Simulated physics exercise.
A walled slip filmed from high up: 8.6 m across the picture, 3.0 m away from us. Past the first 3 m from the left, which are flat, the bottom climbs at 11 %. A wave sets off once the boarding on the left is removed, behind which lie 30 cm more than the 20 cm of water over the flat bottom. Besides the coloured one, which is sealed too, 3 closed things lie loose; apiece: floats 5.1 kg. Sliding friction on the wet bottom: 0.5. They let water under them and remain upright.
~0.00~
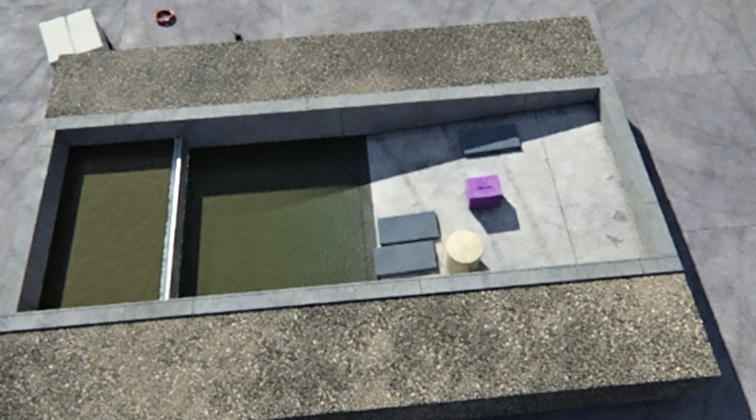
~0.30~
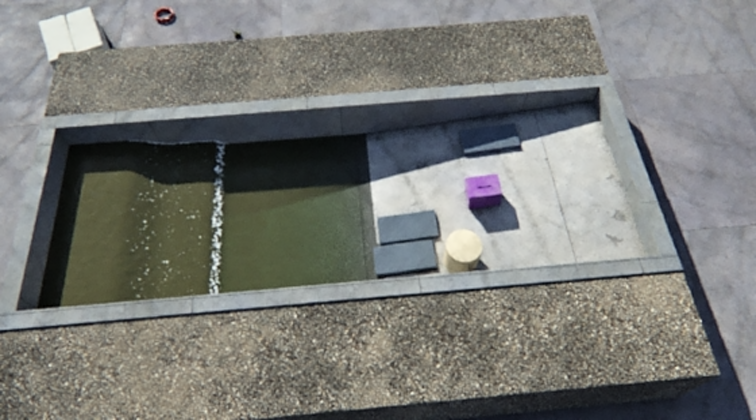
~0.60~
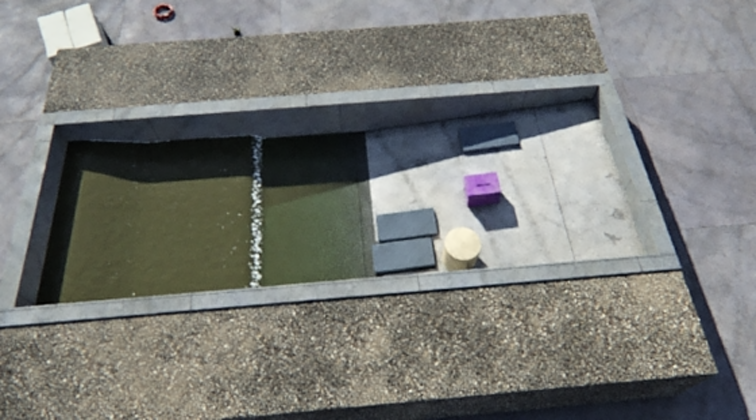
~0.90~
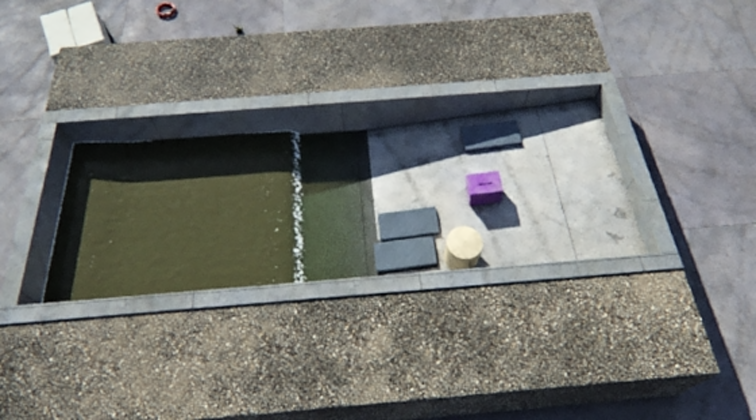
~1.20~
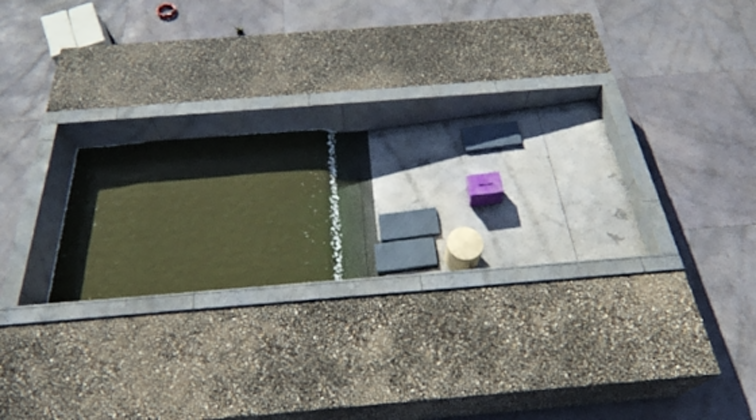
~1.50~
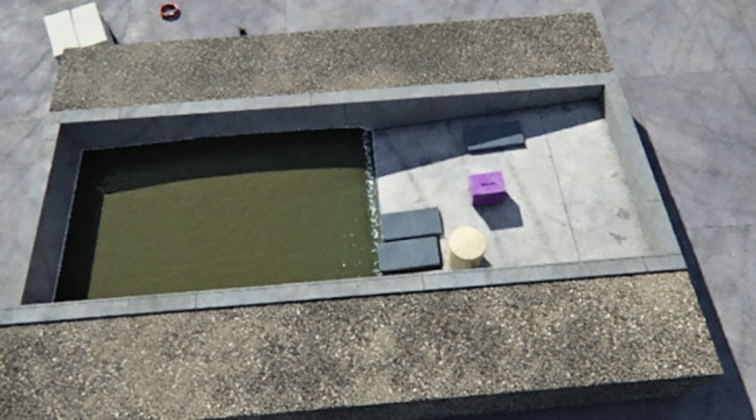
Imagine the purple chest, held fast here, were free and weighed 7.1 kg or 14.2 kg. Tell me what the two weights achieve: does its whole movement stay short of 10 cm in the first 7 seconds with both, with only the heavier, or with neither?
It fails on either amount.
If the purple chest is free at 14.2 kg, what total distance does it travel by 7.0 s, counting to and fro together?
I'd say close to 20 cm in total.
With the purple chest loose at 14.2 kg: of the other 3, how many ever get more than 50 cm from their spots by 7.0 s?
The total is 3.
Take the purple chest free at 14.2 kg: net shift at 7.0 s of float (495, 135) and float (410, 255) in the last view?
They sit 300 cm and 300 cm away, in the order given.
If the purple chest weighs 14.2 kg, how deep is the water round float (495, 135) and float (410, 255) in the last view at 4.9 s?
Close to 7 and 15 centimetres.
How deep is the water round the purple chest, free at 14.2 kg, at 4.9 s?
Close to 5 cm deep.
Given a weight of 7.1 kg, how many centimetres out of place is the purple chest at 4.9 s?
It would be some 40 cm from its spot.
After 2.1 s the purple chest would be 0 cm from its start with 7.1 kg and 0 cm from its start with 14.2 kg; 0 cm of water round it then.
After 3.1 s the purple chest would be 26 cm from its start with 7.1 kg and 8 cm from its start with 14.2 kg; 6 cm of water round it then.
After 4.9 s the purple chest would be 42 cm from its start with 7.1 kg and 19 cm from its start with 14.2 kg; 5 cm of water round it then.
After 7.0 s the purple chest would be 263 cm from its start with 7.1 kg and 19 cm from its start with 14.2 kg; 2 cm of water round it then.
